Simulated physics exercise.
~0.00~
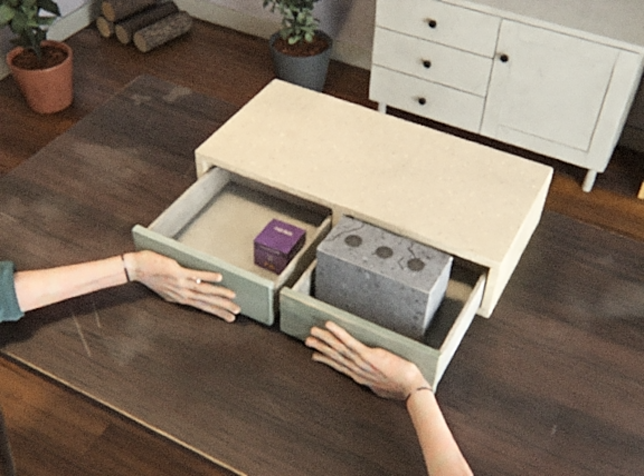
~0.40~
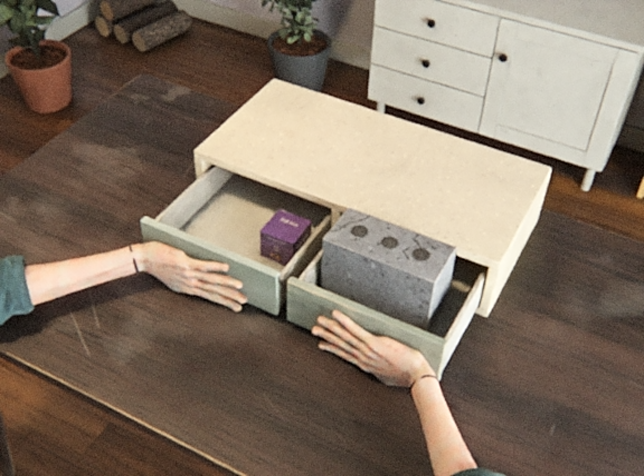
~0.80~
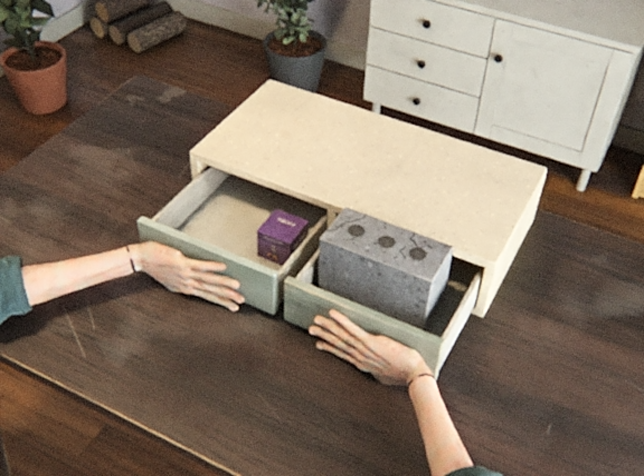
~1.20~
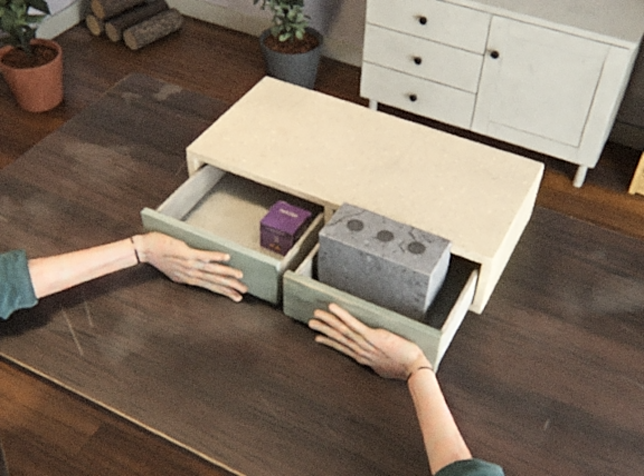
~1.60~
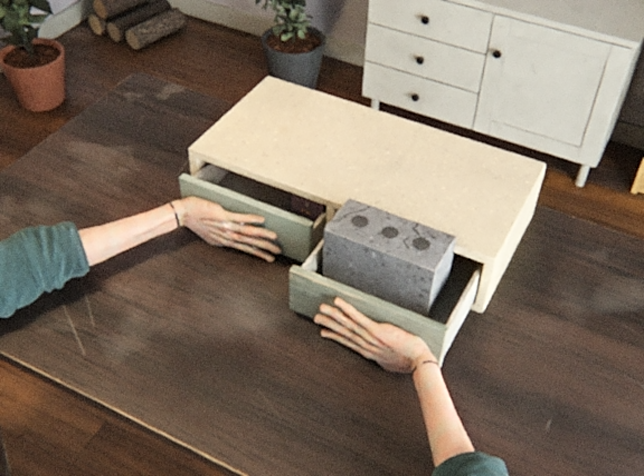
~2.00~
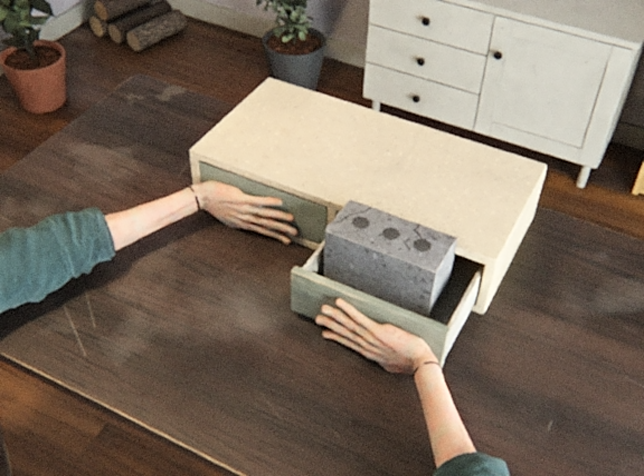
A pair of hands pushed at two open drawers in a cream chest, and the left one, holding a small purple box, slid fully shut, while the right one, with a big grey brick inside, stuck and stayed open.
